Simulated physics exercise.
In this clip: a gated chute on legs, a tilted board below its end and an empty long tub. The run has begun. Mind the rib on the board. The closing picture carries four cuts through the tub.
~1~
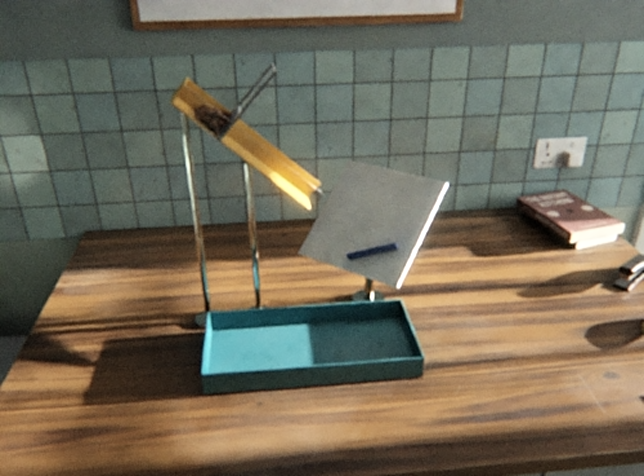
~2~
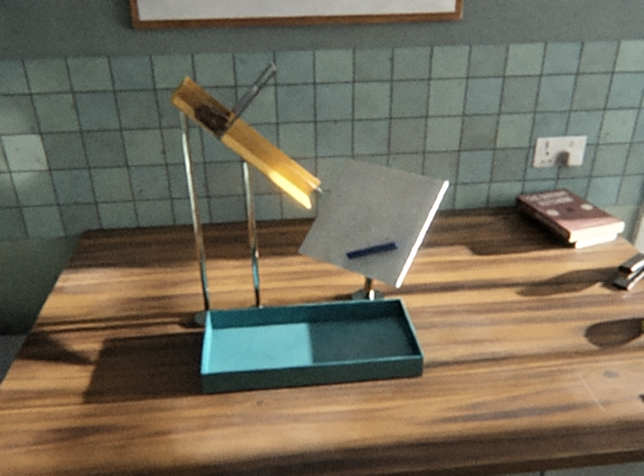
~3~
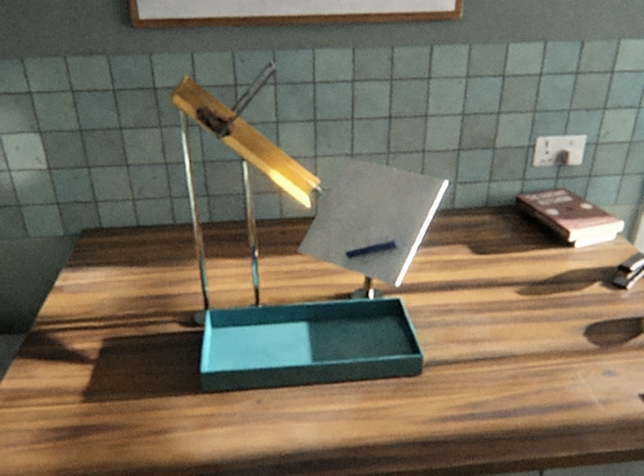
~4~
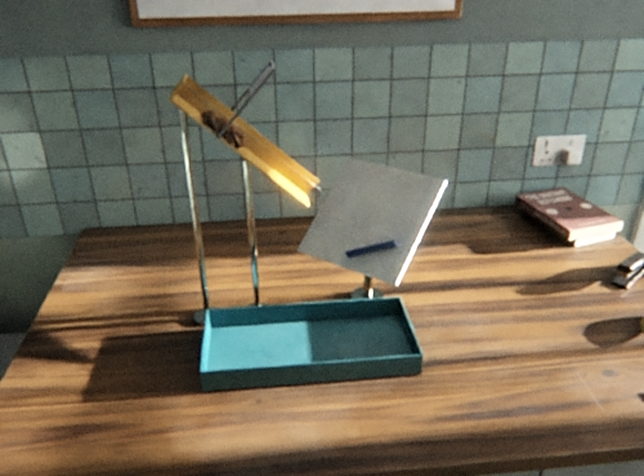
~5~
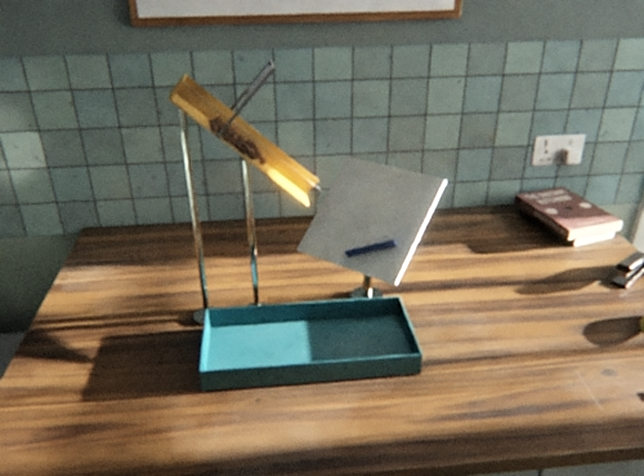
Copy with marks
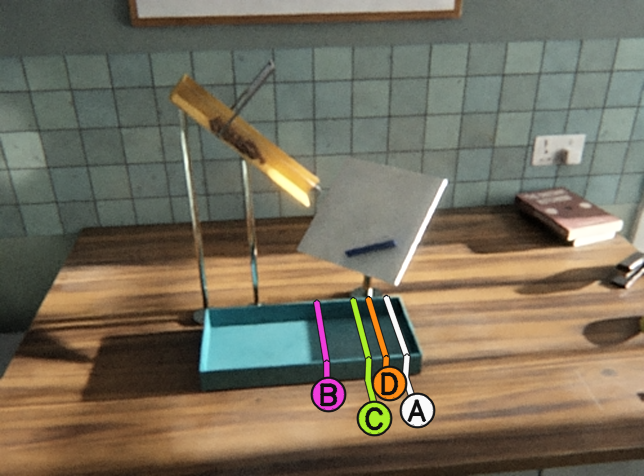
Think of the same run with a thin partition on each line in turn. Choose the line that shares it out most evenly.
Line B.
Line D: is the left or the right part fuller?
More lands on the left.
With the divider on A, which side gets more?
More lands on the left.
On the marked copy, line A crosses the front rim at (406, 355); line B crosses the front rim at (326, 361); line C crosses the front rim at (368, 358); line D crosses the front rim at (386, 357).
If A is chosen, of what is caught, the whole lot on the left of the divider, none at all on the right.
If B is chosen, of what is caught, close to half on the left of the divider, close to half on the right.
If C is chosen, of what is caught, all but a few on the left of the divider, a small share on the right.
If D is chosen, of what is caught, all but a few on the left of the divider, only a few on the right.
